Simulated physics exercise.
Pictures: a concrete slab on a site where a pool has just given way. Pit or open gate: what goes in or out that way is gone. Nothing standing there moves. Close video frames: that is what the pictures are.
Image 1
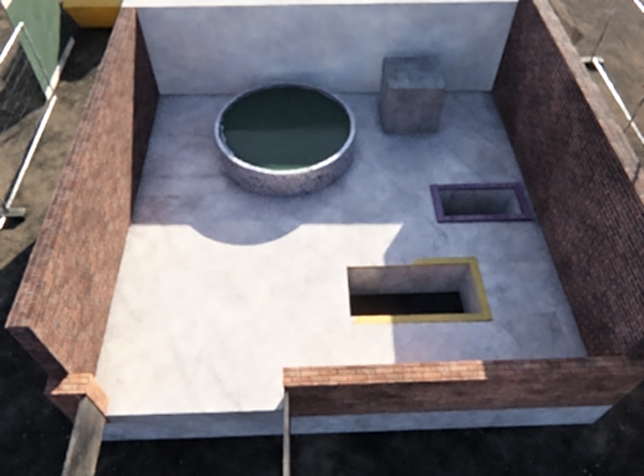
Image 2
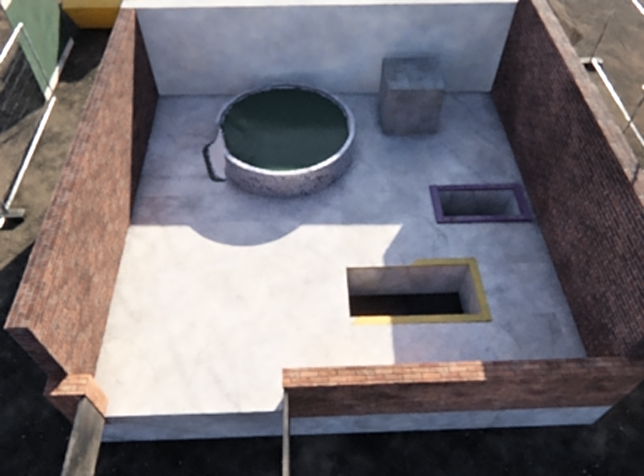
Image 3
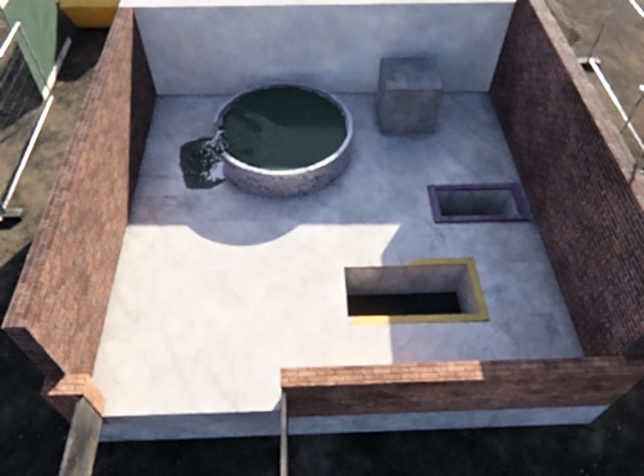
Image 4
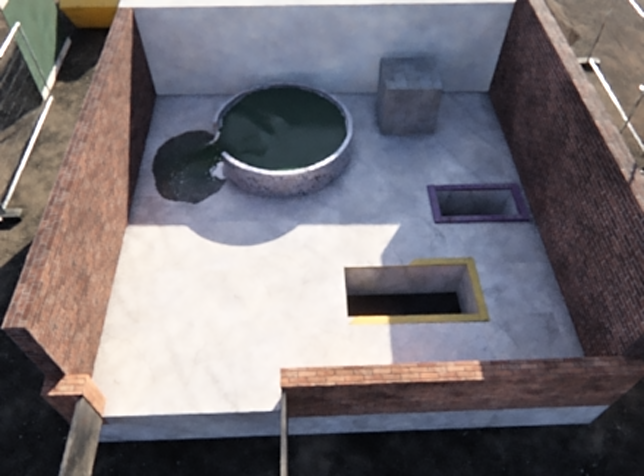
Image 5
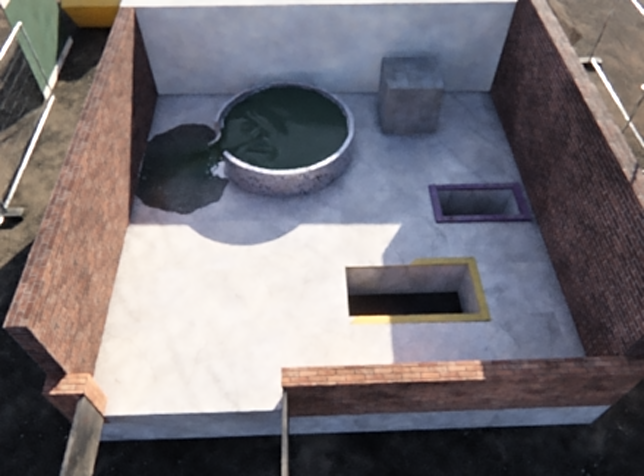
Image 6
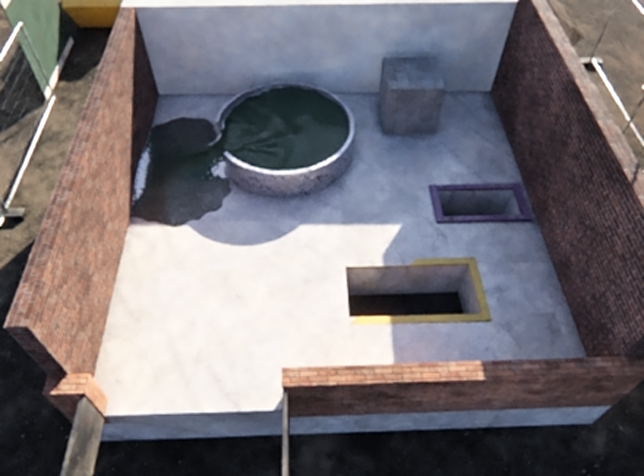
Walled concrete slab with dark water pouring from a gap in a round tank's left side and spreading to the left brick wall.
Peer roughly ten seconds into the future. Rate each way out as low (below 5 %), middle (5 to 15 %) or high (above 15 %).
Ratings - gate: High; yellow pit: Low; purple pit: Low.
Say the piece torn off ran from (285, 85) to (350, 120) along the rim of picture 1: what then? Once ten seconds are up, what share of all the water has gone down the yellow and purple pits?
Near enough: Yellow 14 percent, purple 20 percent.
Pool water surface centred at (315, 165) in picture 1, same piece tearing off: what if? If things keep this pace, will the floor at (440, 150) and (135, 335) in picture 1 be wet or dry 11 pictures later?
Outcome, point 1 then point 2: Unwetted / inundated.
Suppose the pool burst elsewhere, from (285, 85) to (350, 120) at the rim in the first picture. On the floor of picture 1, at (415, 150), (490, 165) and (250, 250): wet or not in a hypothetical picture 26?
So the first one is drenched, the next drenched, and the last left untouched.
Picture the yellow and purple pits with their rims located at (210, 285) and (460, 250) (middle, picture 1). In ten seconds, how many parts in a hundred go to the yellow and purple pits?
Yellow gets 30 in a hundred; purple gets 0 in a hundred.
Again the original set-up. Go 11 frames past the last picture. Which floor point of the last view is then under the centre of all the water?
That puts it at around (249, 160).
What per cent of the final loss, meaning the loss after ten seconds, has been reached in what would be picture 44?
I'd say about 55 per cent.
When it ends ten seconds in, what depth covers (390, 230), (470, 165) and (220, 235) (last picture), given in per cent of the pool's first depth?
In order: 2, 4, 2 %.
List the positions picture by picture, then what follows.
Still water in the round tank at (285, 127), in the first picture.
The front is at (220, 180), out from the gap at (222, 155), in the second picture.
Water pours out at (220, 155) and has run to (193, 185), in the third picture.
Water pours out at (220, 155) and has run to (164, 190), in the fourth picture.
Water pours out at (221, 154) and has run to (138, 188), in the fifth picture.
The front is at (133, 212), out from the gap at (222, 154), in the sixth picture.
A moment on, water covers 10 % of the floor; the gate 0 %, the yellow pit 0 %, the purple pit 0 %.
Next, water covers 20 % of the floor; the gate 0 %, the yellow pit 0 %, the purple pit 0 %.
Then, water covers 35 % of the floor; the gate 4 %, the yellow pit 0 %, the purple pit 0 %.
Later, water covers 45 % of the floor; the gate 17 %, the yellow pit 0 %, the purple pit 0 %.
In the end, water covers 60 % of the floor; the gate 30 %, the yellow pit 2 %, the purple pit 0 %.
